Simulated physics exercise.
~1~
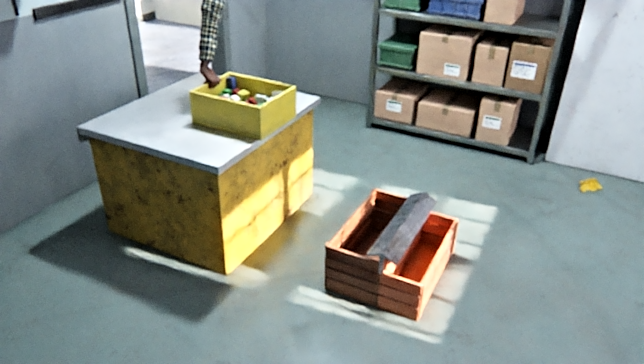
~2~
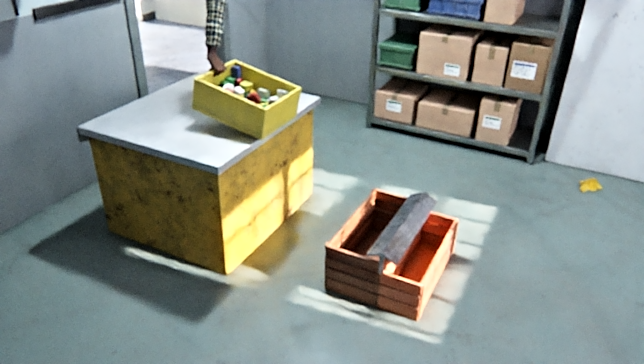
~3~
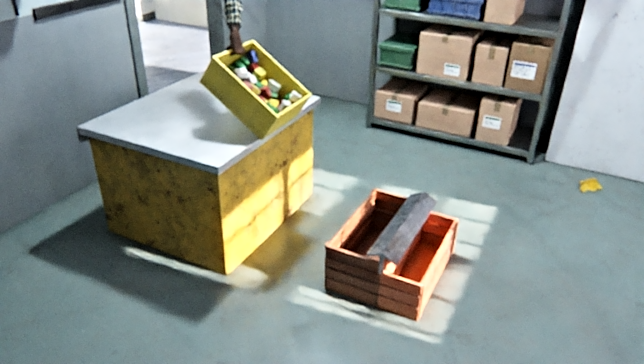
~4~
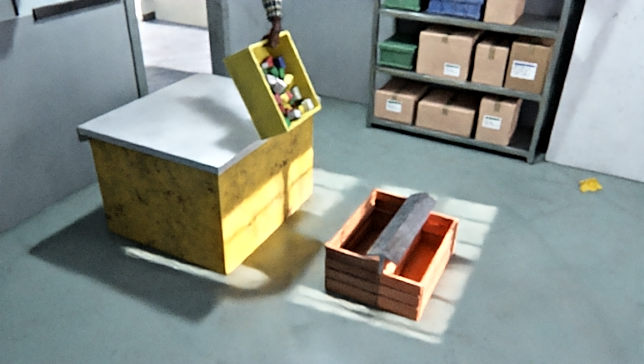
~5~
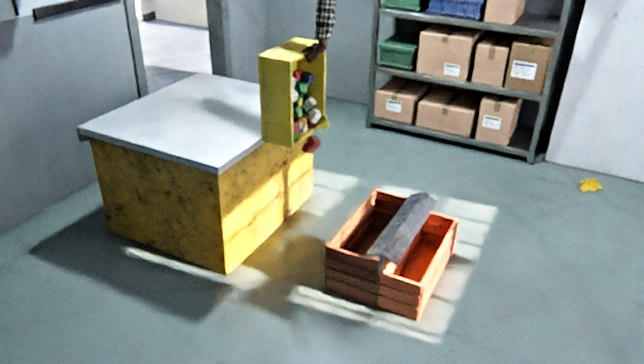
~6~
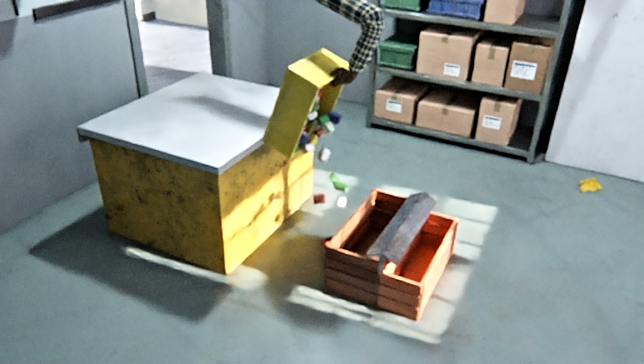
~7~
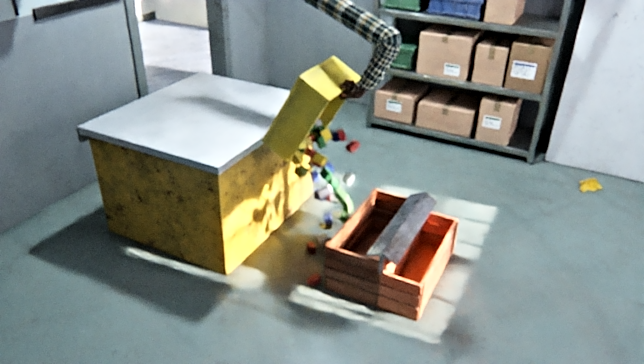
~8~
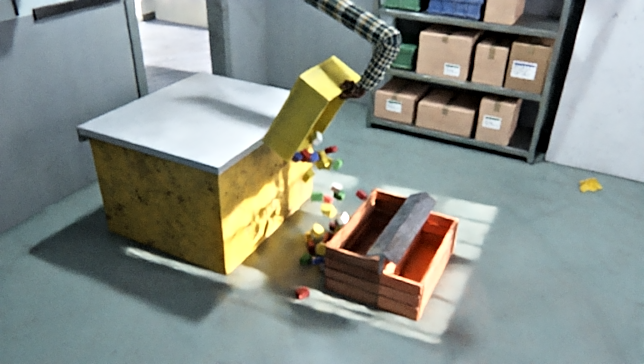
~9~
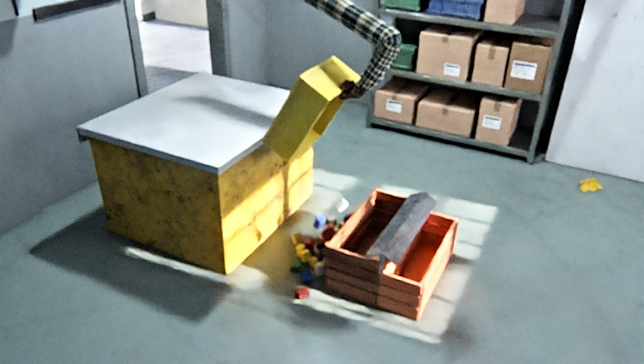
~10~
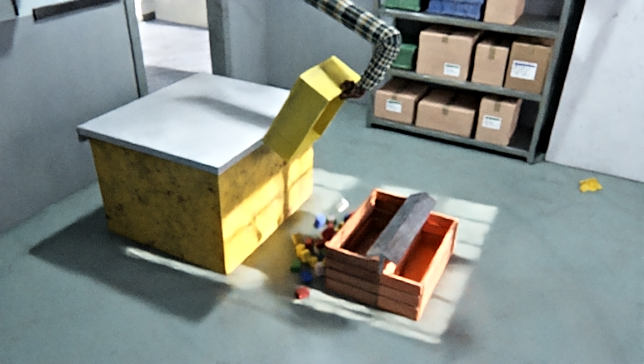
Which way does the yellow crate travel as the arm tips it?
The yellow crate moves to the right, going past the edge of the bench as it tips.
At the start, a hand in a checked sleeve holds a yellow crate of colorful toy bricks on a bench, with an orange wooden container topped by a dark ridge on the floor to the right. The arm lifts one end of the crate and tips it steeply as it moves right, past the bench's edge. A few bricks slip out first, then the rest pour down in a stream. Most land on the floor between the bench and the container. At the end, the arm holds the crate still, tipped past upright, above the small heap of bricks.
